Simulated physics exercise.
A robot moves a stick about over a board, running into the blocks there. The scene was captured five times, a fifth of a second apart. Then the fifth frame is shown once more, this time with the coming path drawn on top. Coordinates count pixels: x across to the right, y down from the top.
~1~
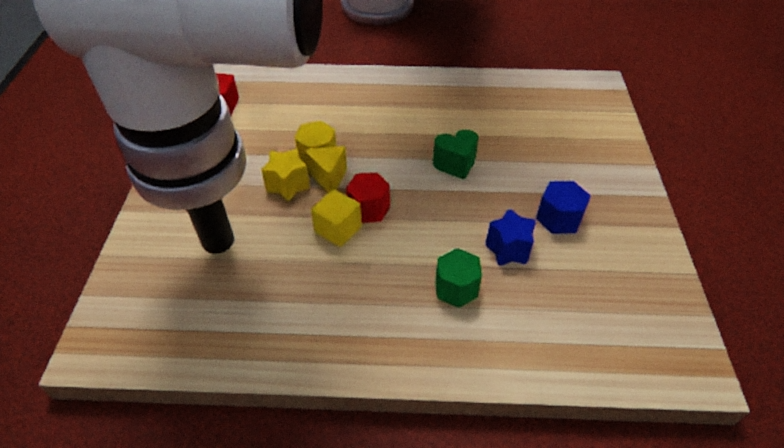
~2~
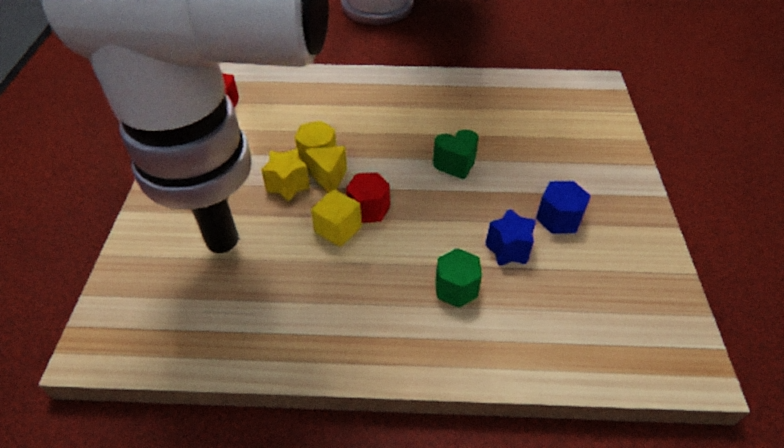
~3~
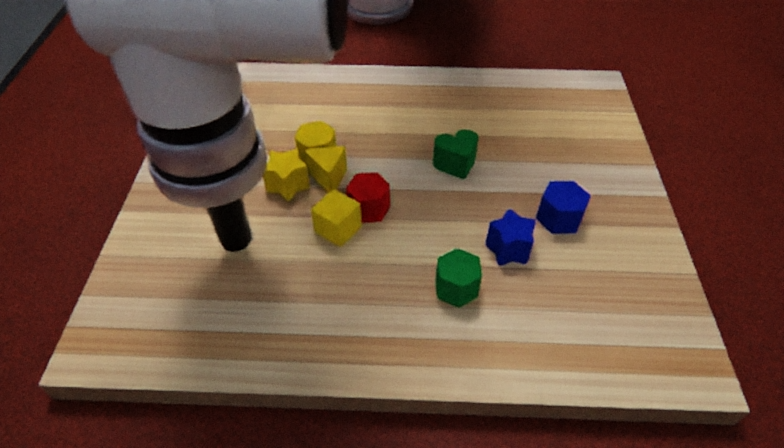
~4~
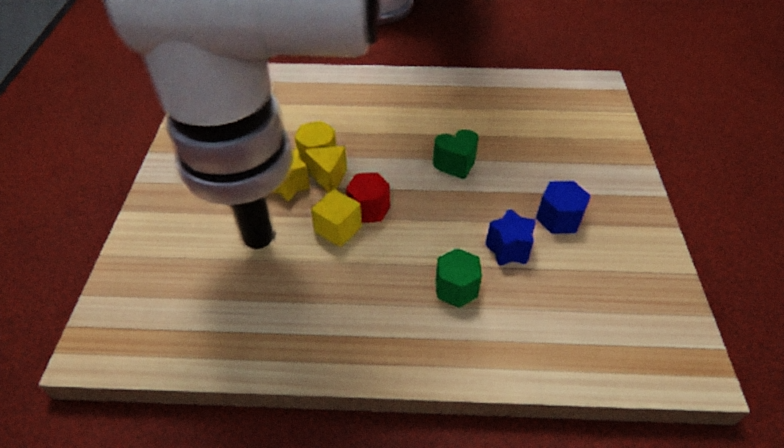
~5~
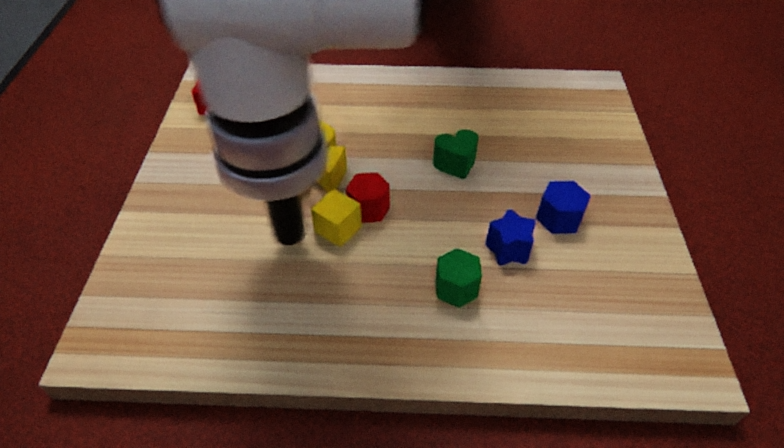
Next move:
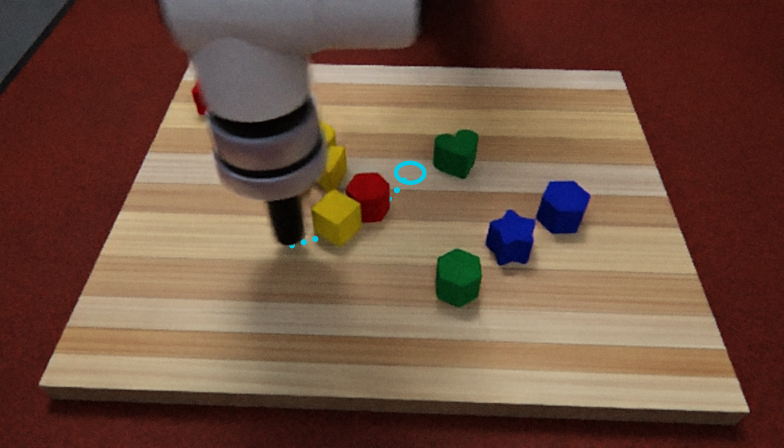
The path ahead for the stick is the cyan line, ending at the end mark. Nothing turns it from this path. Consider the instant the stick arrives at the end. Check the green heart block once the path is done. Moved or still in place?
Displaced.
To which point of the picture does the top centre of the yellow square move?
Its top face will be centred at roughly (436, 138).
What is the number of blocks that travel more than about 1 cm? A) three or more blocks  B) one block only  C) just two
A
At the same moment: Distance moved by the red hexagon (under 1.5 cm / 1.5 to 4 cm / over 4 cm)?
Verdict: More than 4 cm.
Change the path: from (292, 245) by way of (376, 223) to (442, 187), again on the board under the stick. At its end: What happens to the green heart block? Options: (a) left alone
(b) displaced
b.
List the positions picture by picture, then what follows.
Tip of the stick (218, 241), middles of tops, yellow triangular piece (326, 156), yellow square (336, 206), red hexagon (368, 186), green heart block (458, 141), in the first frame.
Stick (223, 241), nothing pushed, in the second frame.
Stick (236, 239), nothing pushed, in the third frame.
Stick (258, 237), nothing pushed, in the fourth frame.
Stick (289, 234), yellow triangular piece partly hidden, yellow square (336, 206), red hexagon (368, 186), green heart block (458, 141), in the fifth frame.
The line goes from (292, 245) via (344, 229) and (384, 203), ending at (410, 173).
What follows on the original path. One third of the way, stick (342, 217); yellow square (370, 192); red hexagon (396, 173).
Two thirds of the way, stick (385, 191); yellow square (411, 166); red hexagon (434, 148); green heart block (466, 137), turned 15° clockwise.
At the end, stick (411, 161); yellow triangular piece unmoved; yellow square (436, 138); red hexagon (459, 123); green heart block (495, 123), turned 70° clockwise.
